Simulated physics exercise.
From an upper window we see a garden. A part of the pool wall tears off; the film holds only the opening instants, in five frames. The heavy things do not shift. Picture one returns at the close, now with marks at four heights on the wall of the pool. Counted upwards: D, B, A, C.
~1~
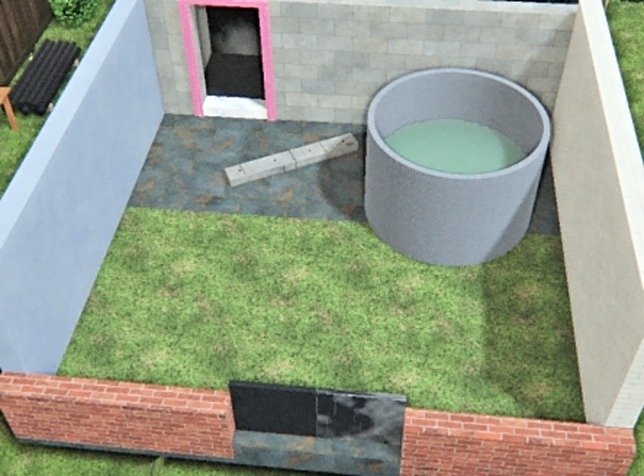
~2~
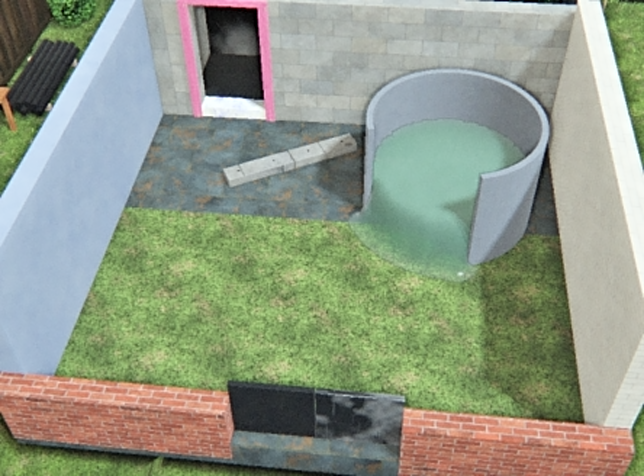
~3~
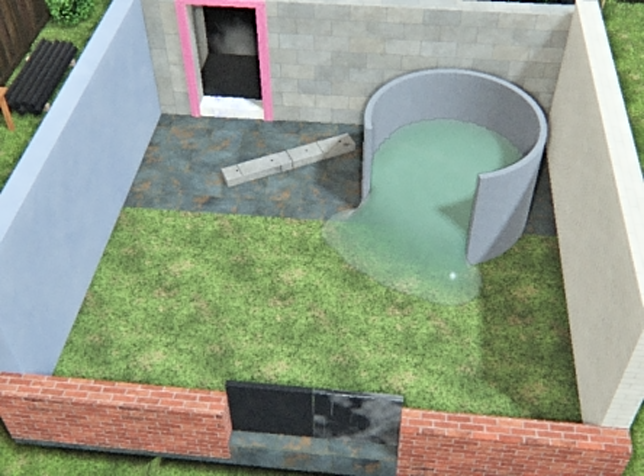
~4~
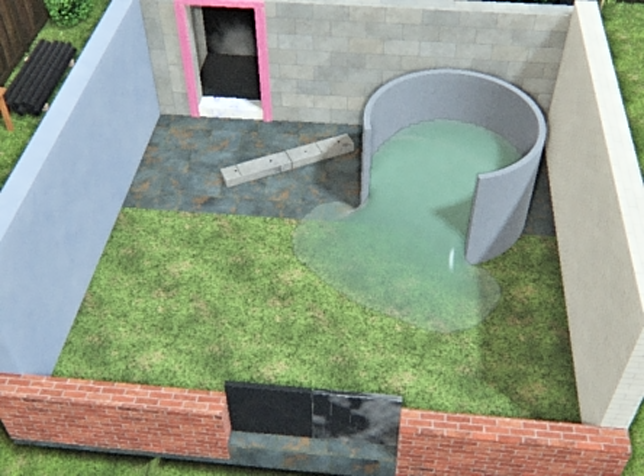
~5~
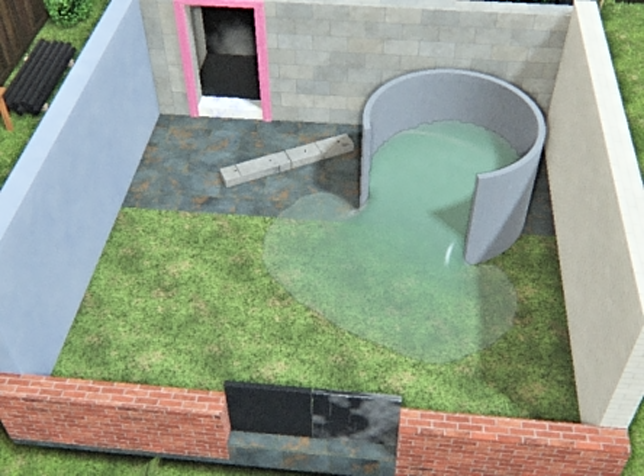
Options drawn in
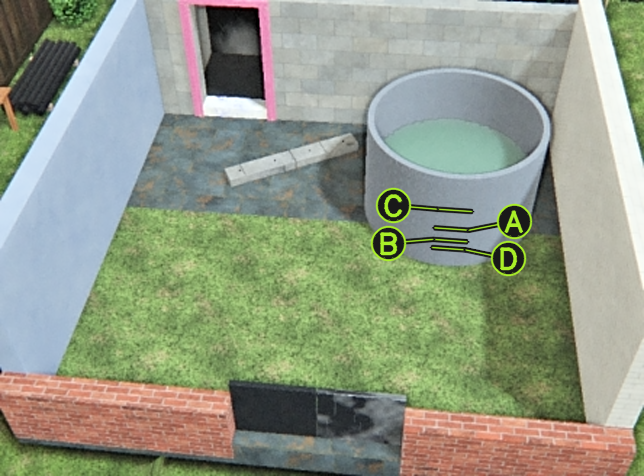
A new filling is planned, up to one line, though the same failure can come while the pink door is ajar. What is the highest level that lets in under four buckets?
The answer is level C.
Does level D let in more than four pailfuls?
No.
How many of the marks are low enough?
All four.
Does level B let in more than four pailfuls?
No, that is safe.
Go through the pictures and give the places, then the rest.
Water in the pool at rest, its middle at (452, 166); foot of the pink doorway at (236, 117); shut gate at (317, 397).
Water covers 2 % of the ground and shows as far out as (358, 215).
Water covers 5 % of the ground and shows as far out as (467, 295).
Water covers 10 % of the ground and shows as far out as (304, 227).
Water covers 17 % of the ground and shows as far out as (443, 354).
On the marked copy, A at (451, 229); B at (450, 240); C at (454, 210); D at (448, 248); from the bottom up D, B, A, C.
For level A, nothing gets over.
For level B, nothing gets over.
For level C, a splash gets over, under a bucket.
For level D, nothing gets over.
